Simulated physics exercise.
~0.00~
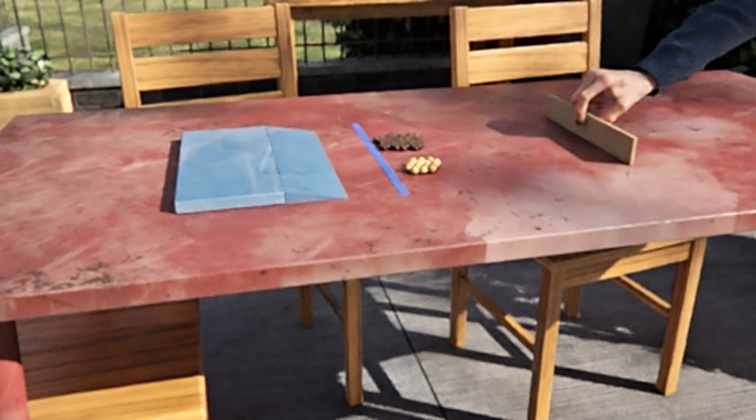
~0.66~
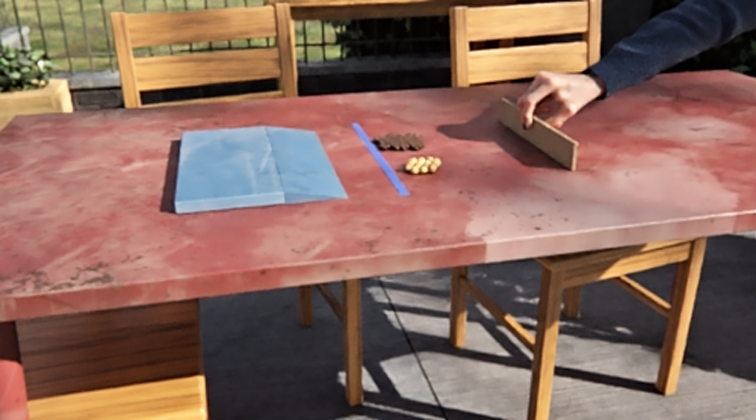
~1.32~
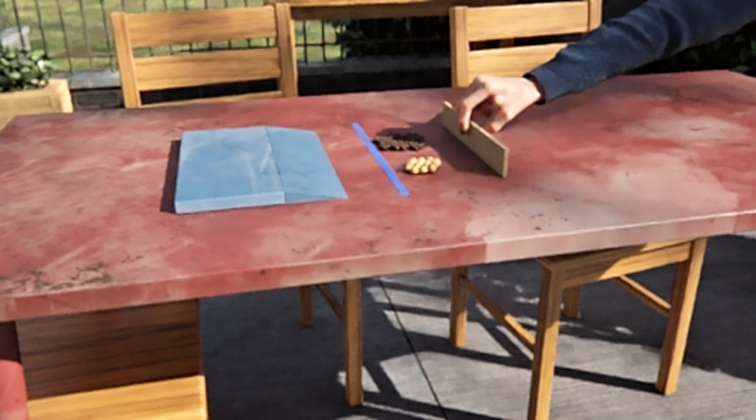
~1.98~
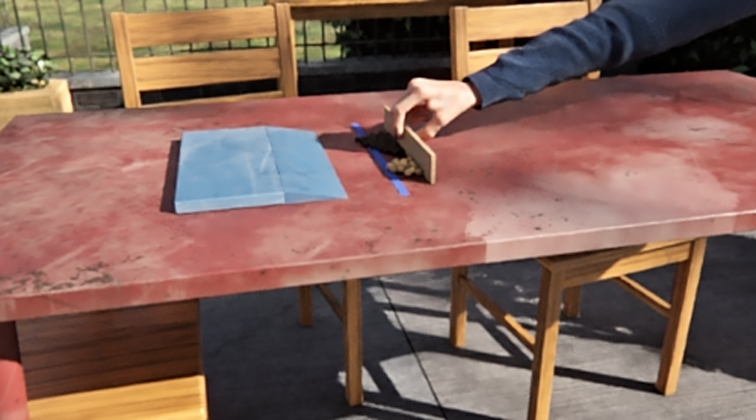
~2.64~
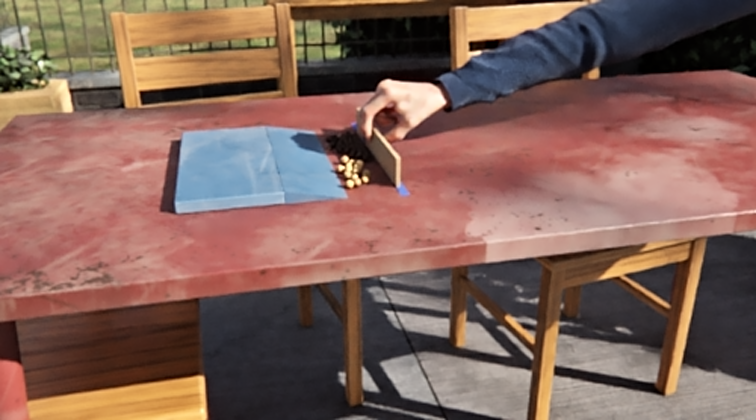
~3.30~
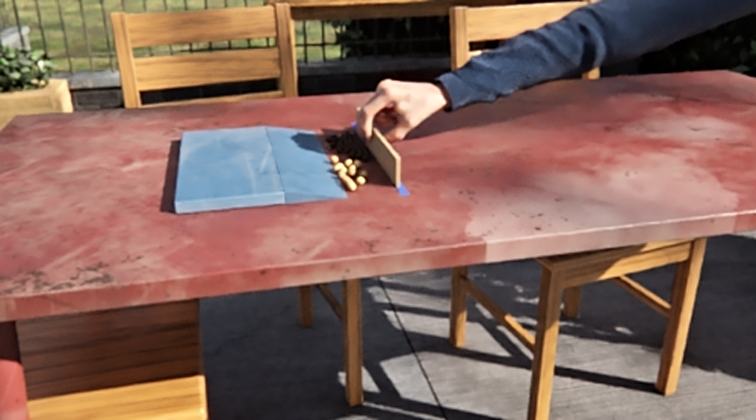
A hand in a dark blue sleeve holds a tan piece of card upright at the right of a weathered red table, seen from slightly above on a sunny patio with wooden chairs. At the left lies a pale blue slab with a ramp facing right, and beside it are a strip of blue tape and two small heaps, yellowish nearer and dark brown farther. The hand slides the card left until it meets both heaps and pushes them across the tape. The card stops at the tape, and the yellowish pieces spread slightly. Both heaps rest short of the ramp.
